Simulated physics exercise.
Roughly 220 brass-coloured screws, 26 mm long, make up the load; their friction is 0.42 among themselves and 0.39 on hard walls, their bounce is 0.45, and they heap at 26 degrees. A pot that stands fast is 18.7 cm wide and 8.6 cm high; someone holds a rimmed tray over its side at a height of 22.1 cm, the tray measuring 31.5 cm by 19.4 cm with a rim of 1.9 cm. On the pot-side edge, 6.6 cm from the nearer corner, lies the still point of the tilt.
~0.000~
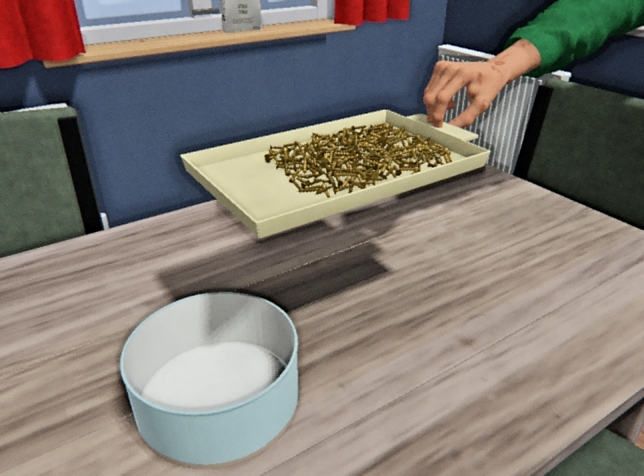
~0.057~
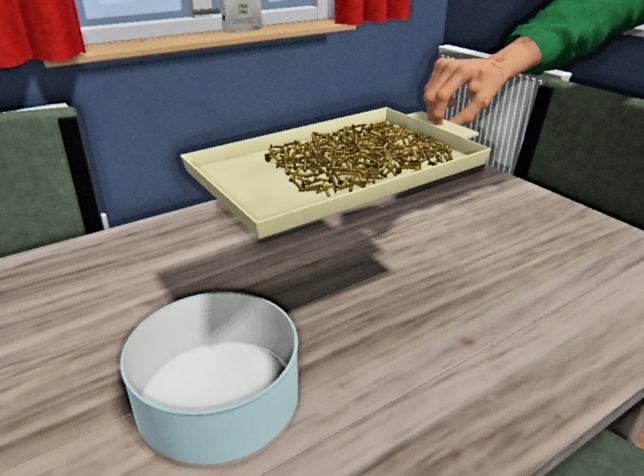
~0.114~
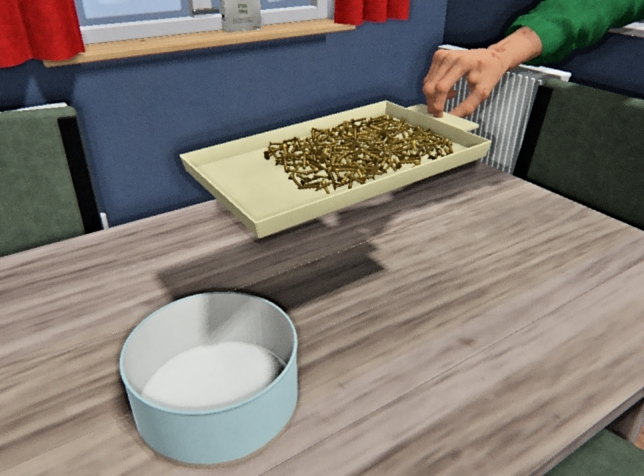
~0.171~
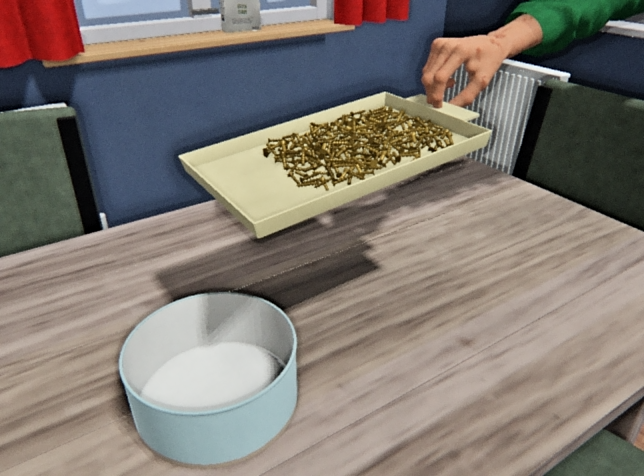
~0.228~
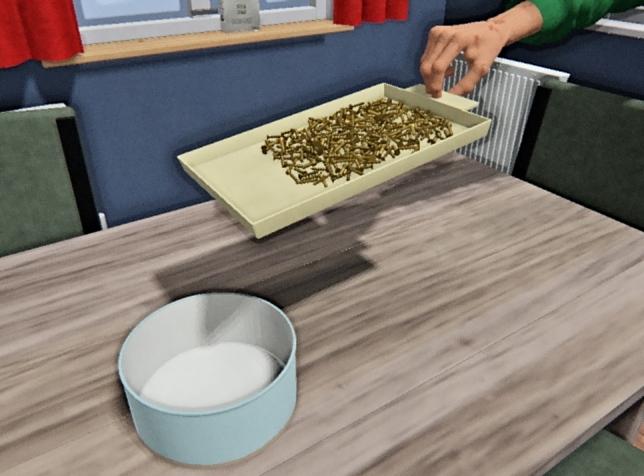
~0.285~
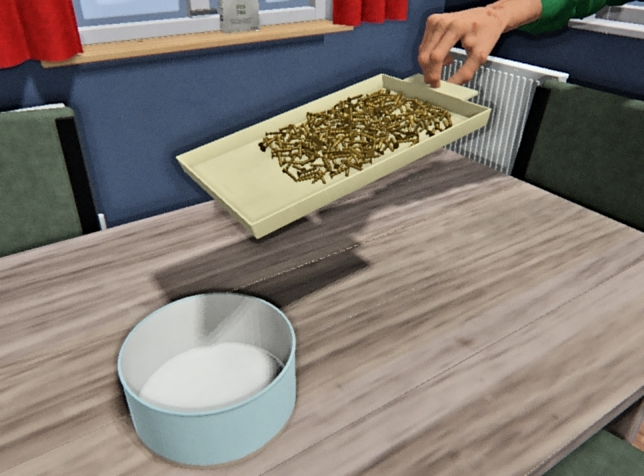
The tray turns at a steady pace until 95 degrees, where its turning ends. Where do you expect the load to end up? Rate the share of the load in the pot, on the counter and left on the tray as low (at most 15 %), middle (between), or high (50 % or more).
Pot - high, counter - middle, tray - low.
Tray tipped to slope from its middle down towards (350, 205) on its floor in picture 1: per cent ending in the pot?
That would be close to 30 per cent.
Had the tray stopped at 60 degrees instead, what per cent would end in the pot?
Roughly 20 %.
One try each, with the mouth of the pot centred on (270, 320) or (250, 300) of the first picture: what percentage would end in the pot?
About 35 percent the first time and about 55 percent the second.
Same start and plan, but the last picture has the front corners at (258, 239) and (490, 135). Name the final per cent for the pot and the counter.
In the pot: 40 per cent; on the counter: 60 per cent.
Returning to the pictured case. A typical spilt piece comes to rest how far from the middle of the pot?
Distance: Around 14 cm.
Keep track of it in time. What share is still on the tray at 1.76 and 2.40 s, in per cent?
First 60, then 0.
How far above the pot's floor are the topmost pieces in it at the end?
Around 2.0 cm above the floor.
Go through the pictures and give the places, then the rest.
In the first picture, tray tilt 0 degrees, front corners at (258, 220) and (486, 151); middle of the pieces at (355, 156); pot at (211, 344).
In the second picture, tray tilt 1 degrees, front corners at (258, 220) and (487, 149); middle of the pieces at (355, 155).
In the third picture, tray tilt 2 degrees, front corners at (257, 220) and (487, 141); middle of the pieces at (355, 150).
In the fourth picture, tray tilt 5 degrees, front corners at (256, 221) and (487, 131), lowest corner left back; middle of the pieces at (354, 145).
In the fifth picture, tray tilt 8 degrees, front corners at (255, 221) and (487, 120), lowest corner left back; middle of the pieces at (353, 139).
In the sixth picture, tray tilt 10 degrees, front corners at (253, 222) and (486, 109), lowest corner left back; middle of the pieces at (351, 133); pot at (209, 345). The tray's pace is about 45 degrees a second.
Then, at 1.17 s, tilt 50 degrees; the tray holds 90 %, the pot 0 %.
Then, at 1.76 s, tilt 76 degrees; the tray holds 60 %, the pot 15 %.
Then, at 2.40 s, tilt 95 degrees; the tray holds 0 %, the pot 60 %.
In the end, at 3.2 s, pot 60 %, counter 40 %, tray 0 %.
